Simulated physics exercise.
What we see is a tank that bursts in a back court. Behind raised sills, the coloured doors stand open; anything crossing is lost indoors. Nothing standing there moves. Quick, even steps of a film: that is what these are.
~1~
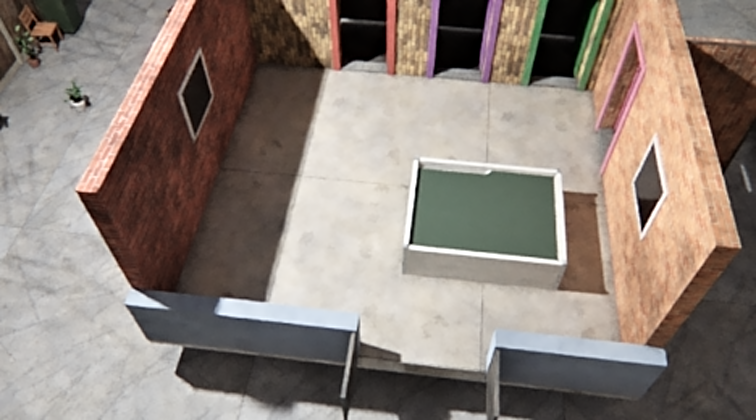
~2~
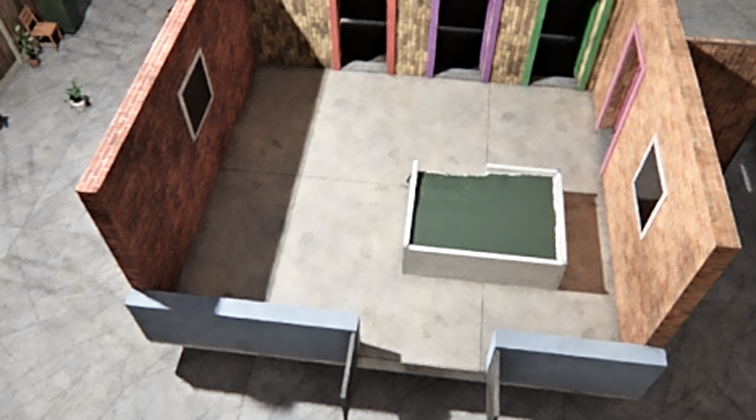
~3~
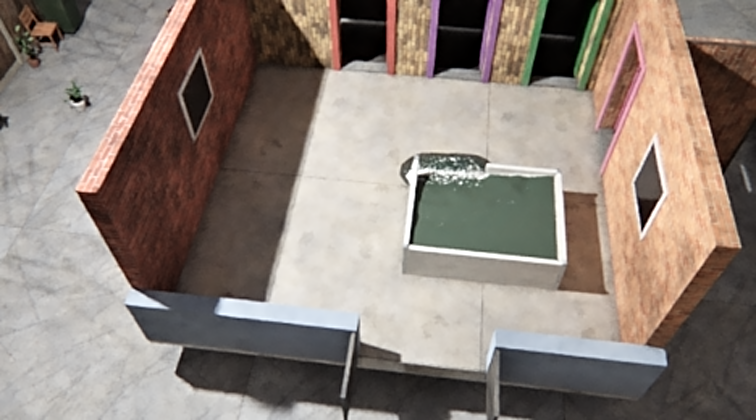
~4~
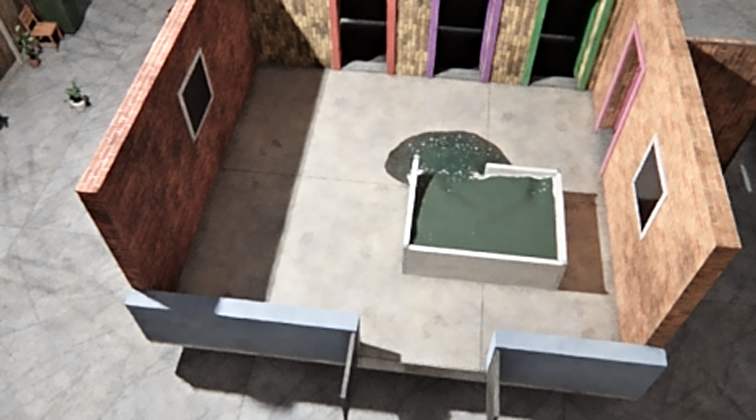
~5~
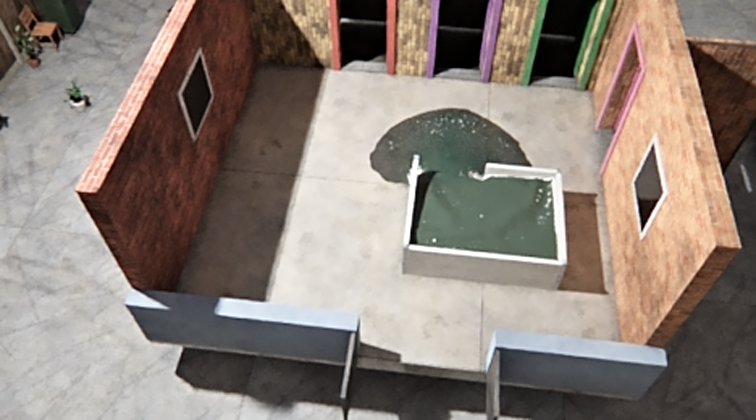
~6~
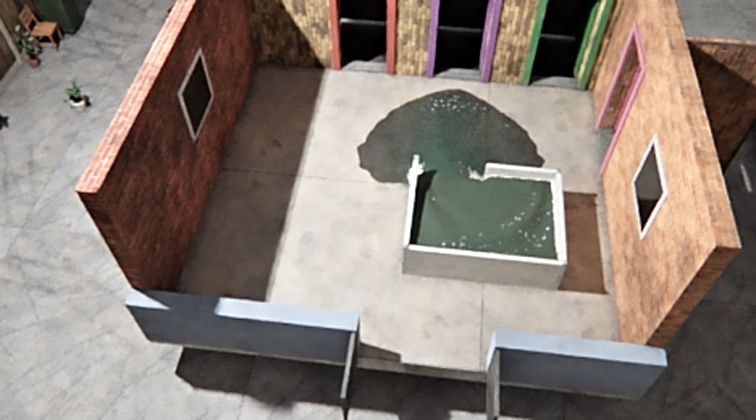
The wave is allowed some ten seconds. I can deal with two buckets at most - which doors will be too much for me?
The purple door gets overrun I think. The pink door holds up fine I think. The green door gets overrun I think. The red door gets overrun I think.
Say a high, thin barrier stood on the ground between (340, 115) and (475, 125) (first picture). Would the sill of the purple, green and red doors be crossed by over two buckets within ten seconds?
At the doors, purple comes in under, green comes in over, red comes in under.
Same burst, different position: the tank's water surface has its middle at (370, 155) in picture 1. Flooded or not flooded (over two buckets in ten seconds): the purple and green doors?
Purple door gets less, green door gets less.
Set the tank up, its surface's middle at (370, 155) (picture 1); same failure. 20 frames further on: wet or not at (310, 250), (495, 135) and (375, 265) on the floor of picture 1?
Taking the three spots in turn, I'd say spared, then drenched, then spared.
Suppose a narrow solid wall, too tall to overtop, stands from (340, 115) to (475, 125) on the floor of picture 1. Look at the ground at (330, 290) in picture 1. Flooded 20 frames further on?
I'd say it ends up unwetted.
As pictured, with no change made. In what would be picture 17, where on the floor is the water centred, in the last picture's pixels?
Around (456, 179).
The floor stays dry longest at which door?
My answer: The one in pink.
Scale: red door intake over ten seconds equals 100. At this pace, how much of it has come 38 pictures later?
Roughly 95 per cent.
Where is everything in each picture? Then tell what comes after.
In the first picture, still water in the tank at (485, 211).
In the second picture, the front is at a hidden place, out from the gap on the tank's far side.
In the third picture, the front is at (485, 164), out from the gap on the tank's far side.
In the fourth picture, water pours out on the tank's far side and has run to (472, 136).
In the fifth picture, water pours out on the tank's far side and has run to (466, 114).
In the sixth picture, water pours out on the tank's far side and has run to (447, 93).
A moment on, water covers 25 % of the floor; the purple door over two buckets in, the pink door not reached, the green door not reached, the red door wet at the sill, nothing in.
Next, water covers 35 % of the floor; the purple door far over two buckets in, the pink door wet at the sill, nothing in, the green door under two buckets in, the red door over two buckets in.
Then, water covers 40 % of the floor; the purple door far over two buckets in, the pink door wet at the sill, nothing in, the green door under two buckets in, the red door over two buckets in.
Later, water covers 75 % of the floor; the purple door far over two buckets in, the pink door wet at the sill, nothing in, the green door over two buckets in, the red door far over two buckets in.
In the end, water covers 95 % of the floor; the purple door far over two buckets in, the pink door wet at the sill, nothing in, the green door over two buckets in, the red door far over two buckets in.
